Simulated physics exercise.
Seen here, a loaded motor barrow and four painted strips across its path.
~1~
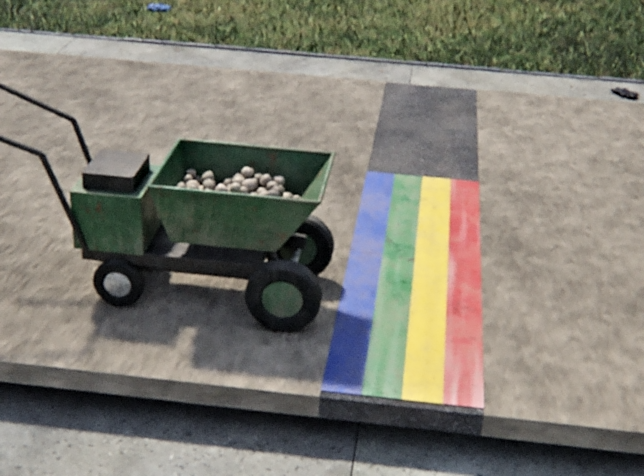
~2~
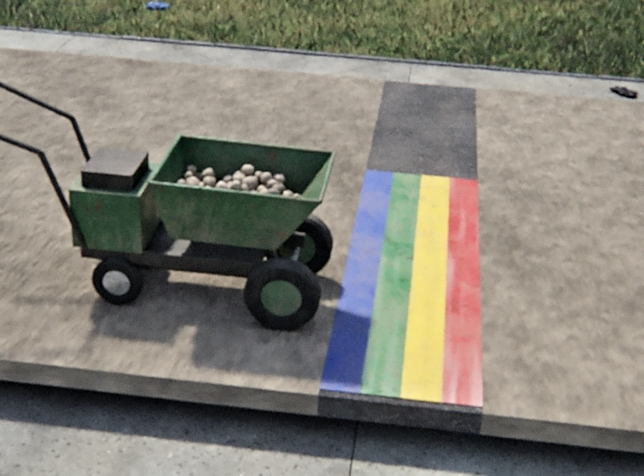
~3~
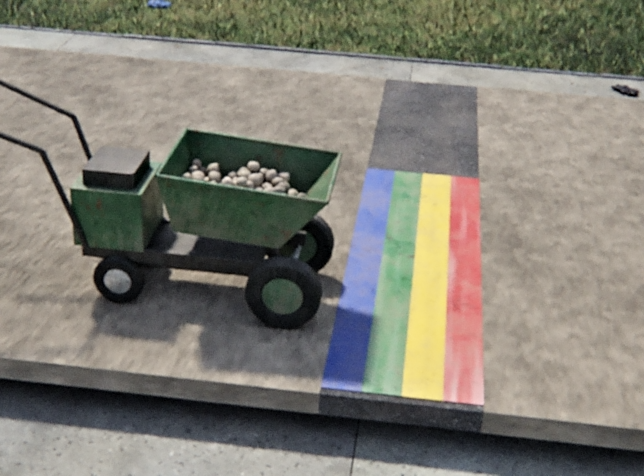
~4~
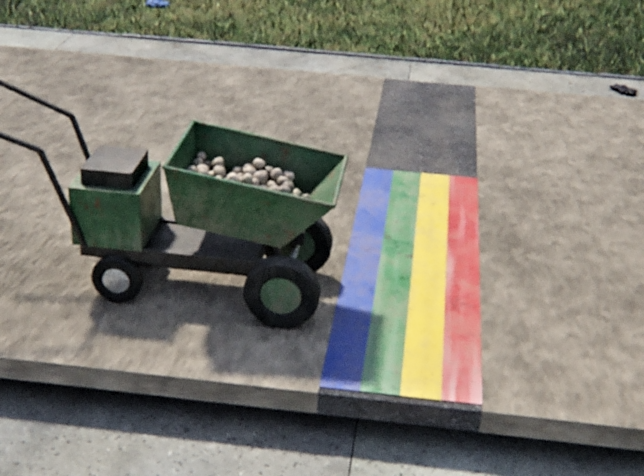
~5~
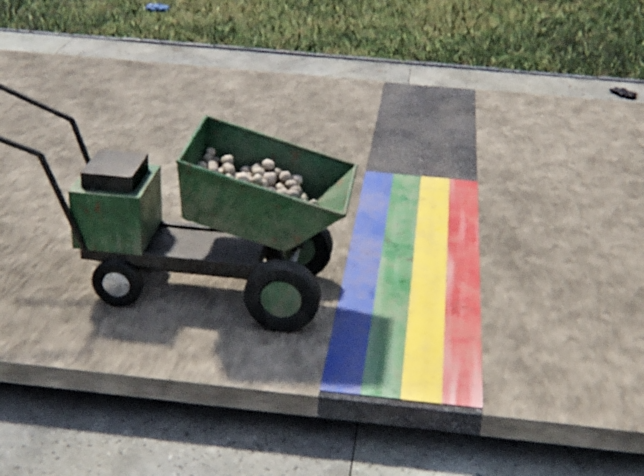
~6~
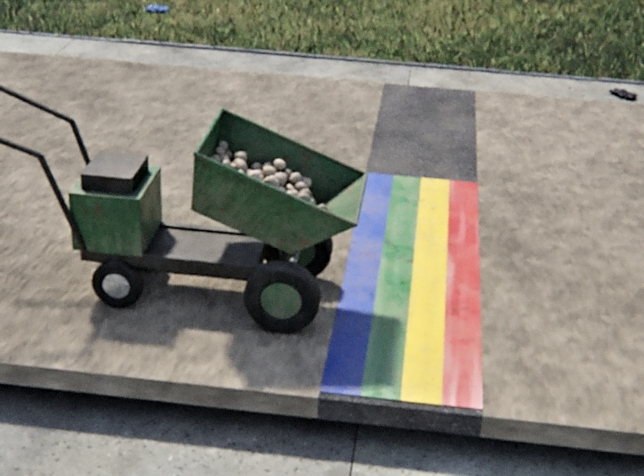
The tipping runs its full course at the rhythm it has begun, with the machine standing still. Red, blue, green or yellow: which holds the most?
The heap favours the yellow strip.
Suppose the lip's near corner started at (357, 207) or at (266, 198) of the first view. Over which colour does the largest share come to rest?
In turn: The red strip; the strip in green.
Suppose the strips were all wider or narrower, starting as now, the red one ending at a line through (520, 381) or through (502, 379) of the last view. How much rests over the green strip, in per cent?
Near 30 % and 20 %.
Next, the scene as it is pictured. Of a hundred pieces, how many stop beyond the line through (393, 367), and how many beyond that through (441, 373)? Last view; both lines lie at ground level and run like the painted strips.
First some 70, then 30 per cent.
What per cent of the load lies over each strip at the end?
Blue strip near 0; green strip near 10; yellow strip near 35; red strip near 20.
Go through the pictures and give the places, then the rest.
In the first frame, lip of the skip at (319, 203), level; top of the load at (244, 192), river pebbles; blue strip at (347, 358); green strip at (386, 362); yellow strip at (425, 366); red strip at (464, 370).
In the second frame, lip of the skip at (320, 202), tipped barely; top of the load at (239, 191).
In the third frame, lip of the skip at (327, 203), tipped barely; top of the load at (232, 187).
In the fourth frame, lip of the skip at (334, 207), tipped a little; top of the load at (212, 184).
In the fifth frame, lip of the skip at (344, 216), tipped a little; top of the load at (221, 181).
In the sixth frame, lip of the skip at (355, 225), tipped clearly; top of the load at (232, 176); blue strip at (346, 359); green strip at (385, 363); yellow strip at (423, 367); red strip at (462, 371).
Soon after the last picture, skip tipped steeply; all in the skip.
A little later, skip tipped right over; most in the skip; a stray few over the green strip; a small part over the yellow strip; a stray few over the red strip.
Later still, skip tipped right over; about a quarter in the skip; a small part over the green strip; about a third over the yellow strip; about a quarter over the red strip; a small part off the paint.
At rest, skip tipped right over; about a quarter in the skip; none over the blue strip; a small part over the green strip; about a third over the yellow strip; about a quarter over the red strip; a small part off the paint.
